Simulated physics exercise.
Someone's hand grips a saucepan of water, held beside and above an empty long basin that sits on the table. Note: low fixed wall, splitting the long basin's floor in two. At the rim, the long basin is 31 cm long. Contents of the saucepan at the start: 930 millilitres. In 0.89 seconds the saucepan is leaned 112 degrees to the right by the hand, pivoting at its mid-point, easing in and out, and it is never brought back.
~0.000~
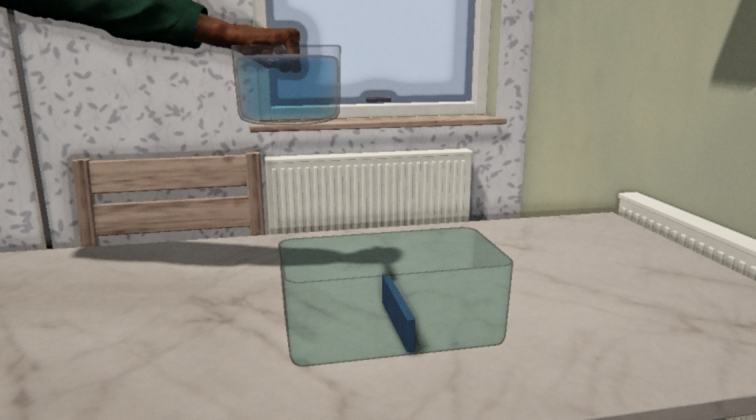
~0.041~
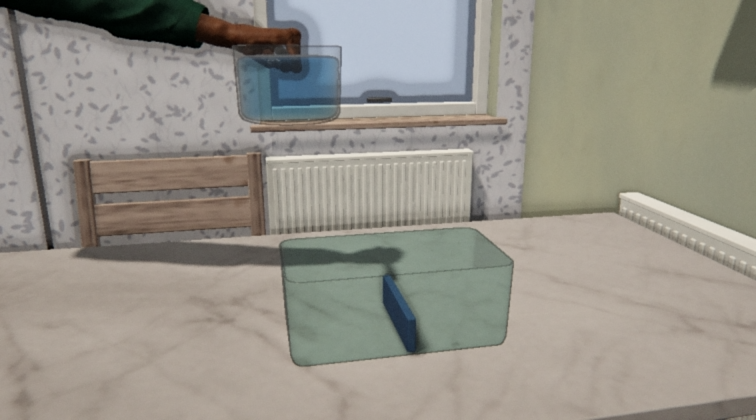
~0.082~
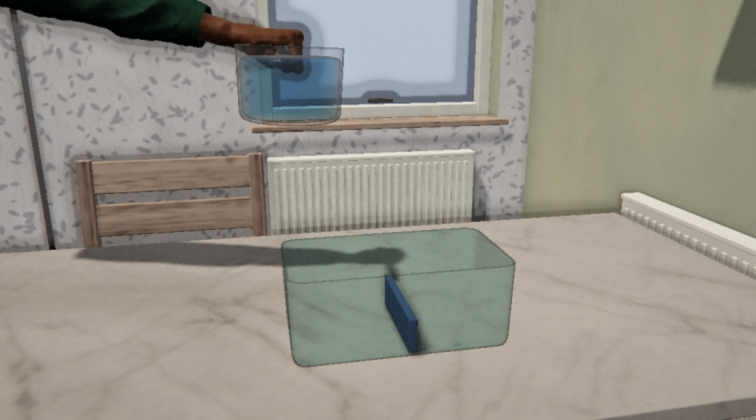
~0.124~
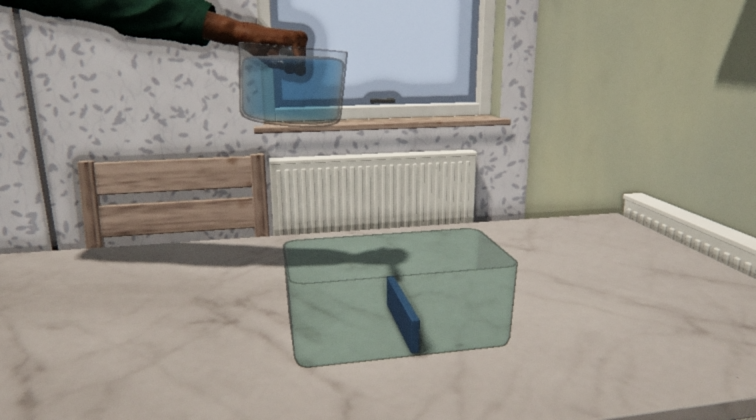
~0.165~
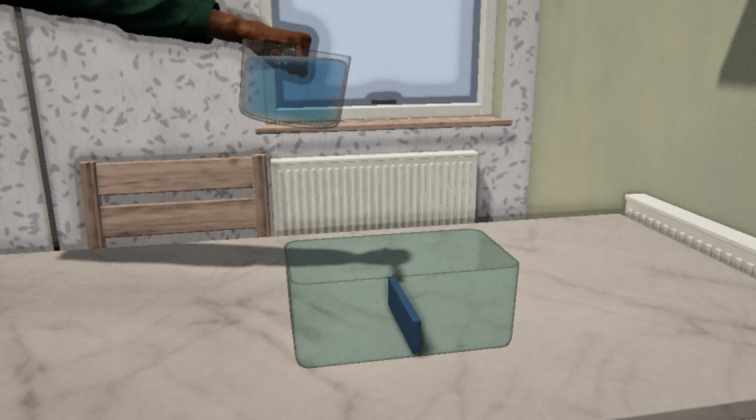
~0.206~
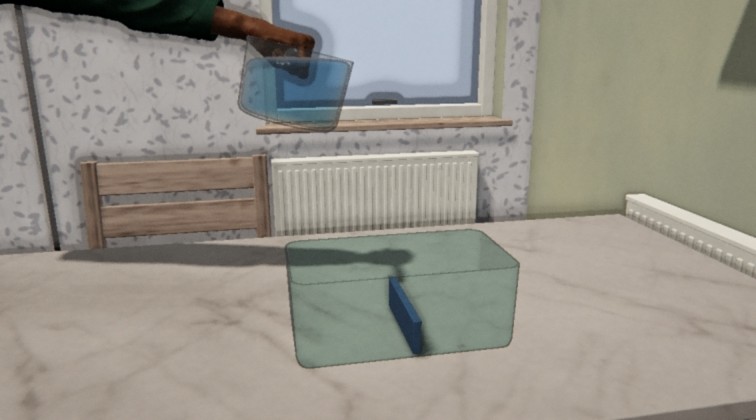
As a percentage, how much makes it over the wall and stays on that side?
Some 66 per cent makes it over and stays.
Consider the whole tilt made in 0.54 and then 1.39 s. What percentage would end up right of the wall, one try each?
Respectively 45 and 70 %.
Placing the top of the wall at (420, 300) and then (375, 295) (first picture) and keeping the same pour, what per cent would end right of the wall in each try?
The first try gives 35 percent and the second 90 percent.
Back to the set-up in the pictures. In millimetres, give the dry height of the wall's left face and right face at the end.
For the left, around 38 mm; for the right, around 20 mm.
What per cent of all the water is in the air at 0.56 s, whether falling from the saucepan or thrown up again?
It comes to about 38 percent.
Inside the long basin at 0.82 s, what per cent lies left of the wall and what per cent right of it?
Left roughly 8 per cent, right roughly 58.
Then, 0.56 s in, the tilt is 78° and 58 per cent is still to pour, 1 is left of the wall and 3 right of it.
Then, 0.82 s in, the tilt is 110° and 9 per cent is still to pour, 8 is left of the wall and 59 right of it.
Then, 1.09 s in, the tilt is 112° and 0 per cent is still to pour, 30 is left of the wall and 66 right of it.
Then, 1.39 s in, the tilt is 112° and 0 per cent is still to pour, 32 is left of the wall and 66 right of it.
Finally, 32 per cent lies left of the wall, 66 right of it and 2 outside.
